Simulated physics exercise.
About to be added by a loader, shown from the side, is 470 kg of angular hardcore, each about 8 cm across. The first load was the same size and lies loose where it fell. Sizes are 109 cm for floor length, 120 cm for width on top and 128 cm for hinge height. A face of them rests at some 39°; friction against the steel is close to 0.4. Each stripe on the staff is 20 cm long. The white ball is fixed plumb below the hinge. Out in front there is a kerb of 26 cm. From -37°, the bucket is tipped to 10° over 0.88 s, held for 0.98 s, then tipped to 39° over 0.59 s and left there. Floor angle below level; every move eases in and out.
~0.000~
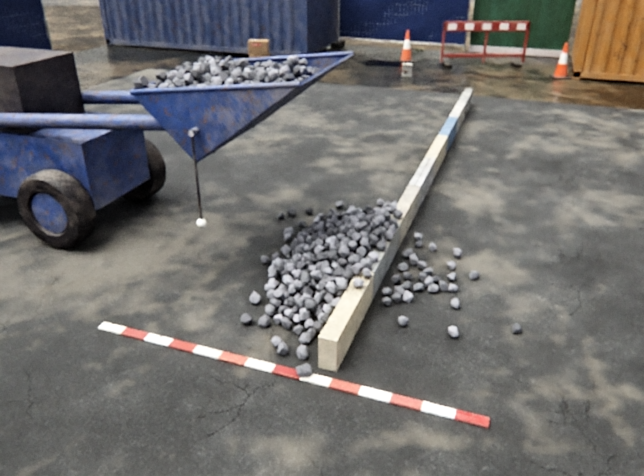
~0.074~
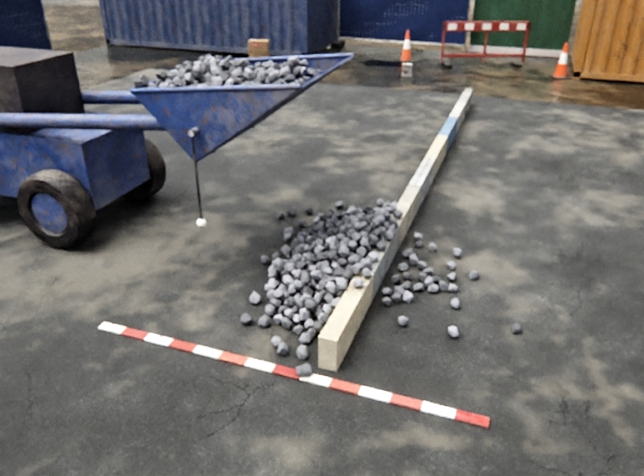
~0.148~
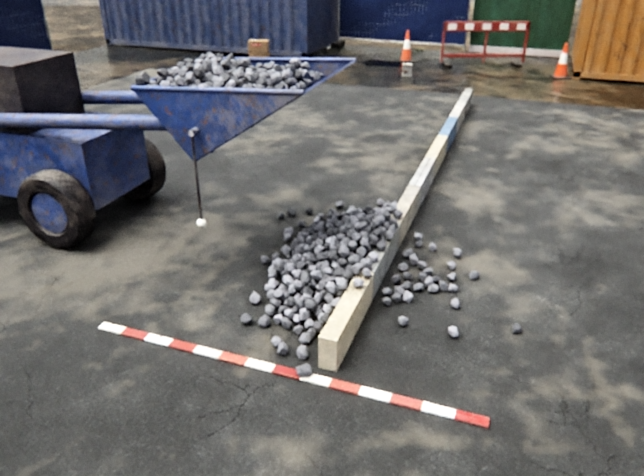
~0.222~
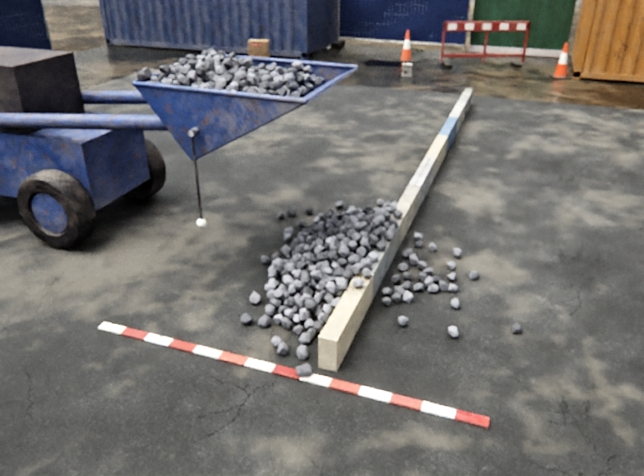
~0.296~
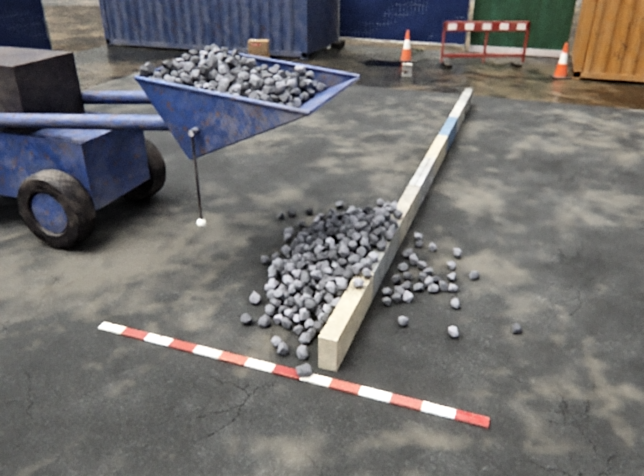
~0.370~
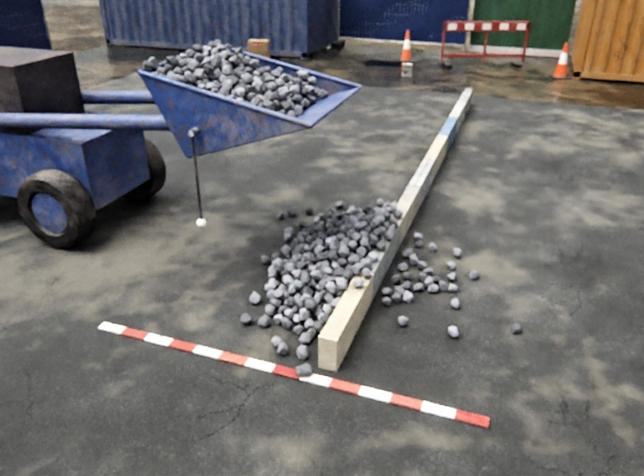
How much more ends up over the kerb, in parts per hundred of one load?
Close to 5 parts in a hundred.
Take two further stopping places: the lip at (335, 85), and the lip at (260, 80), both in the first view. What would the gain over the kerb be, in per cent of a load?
First place: Roughly 30 %; second place: Roughly 0 %.
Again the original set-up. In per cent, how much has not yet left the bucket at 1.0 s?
Roughly 100 parts in a hundred of the load.
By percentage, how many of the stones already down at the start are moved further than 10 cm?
Around 5 in a hundred.
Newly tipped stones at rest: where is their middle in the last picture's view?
The middle lies near (326, 236) in the last picture.
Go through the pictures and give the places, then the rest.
In the first picture, lip at (300, 84), floor tilted -37°, highest stones at (271, 66). The earlier load is highest near (365, 227), 38 cm above ground level, 95 % on this side of the kerb, 5 % over the kerb.
In the second picture, lip at (301, 87), floor tilted -36°, highest stones at (254, 65); the stones move at 0.1 m/s on average.
In the third picture, the bucket is at -33°, its lip at (304, 93); the top of the load is at (216, 63); the stones move at 0.2 m/s on average.
In the fourth picture, the bucket is at -30°, its lip at (307, 102); the top of the load is at (207, 58); the stones move at 0.3 m/s on average.
In the fifth picture, lip at (310, 113), floor tilted -25°, highest stones at (207, 55); the stones move at 0.4 m/s on average.
In the sixth picture, lip at (312, 126), floor tilted -19°, highest stones at (211, 49); the stones move at 0.4 m/s on average.
After 0.7 s the floor is at 3°; in per cent of one load, 100 in the bucket, 95 on this side of the kerb, 5 over the kerb; the foremost stones are at (463, 288).
After 1.0 s the floor is at 10°; in per cent of one load, 100 in the bucket, 95 on this side of the kerb, 5 over the kerb; the foremost stones are at (463, 288).
After 2.9 s the floor is at 39°; in per cent of one load, 30 in the bucket, 164 on this side of the kerb, 5 over the kerb; the foremost stones are at (463, 288).
After 5.7 s the floor is at 39°; in per cent of one load, 0 in the bucket, 190 on this side of the kerb, 10 over the kerb; the foremost stones are at (469, 287). Net gain over the kerb, 5.
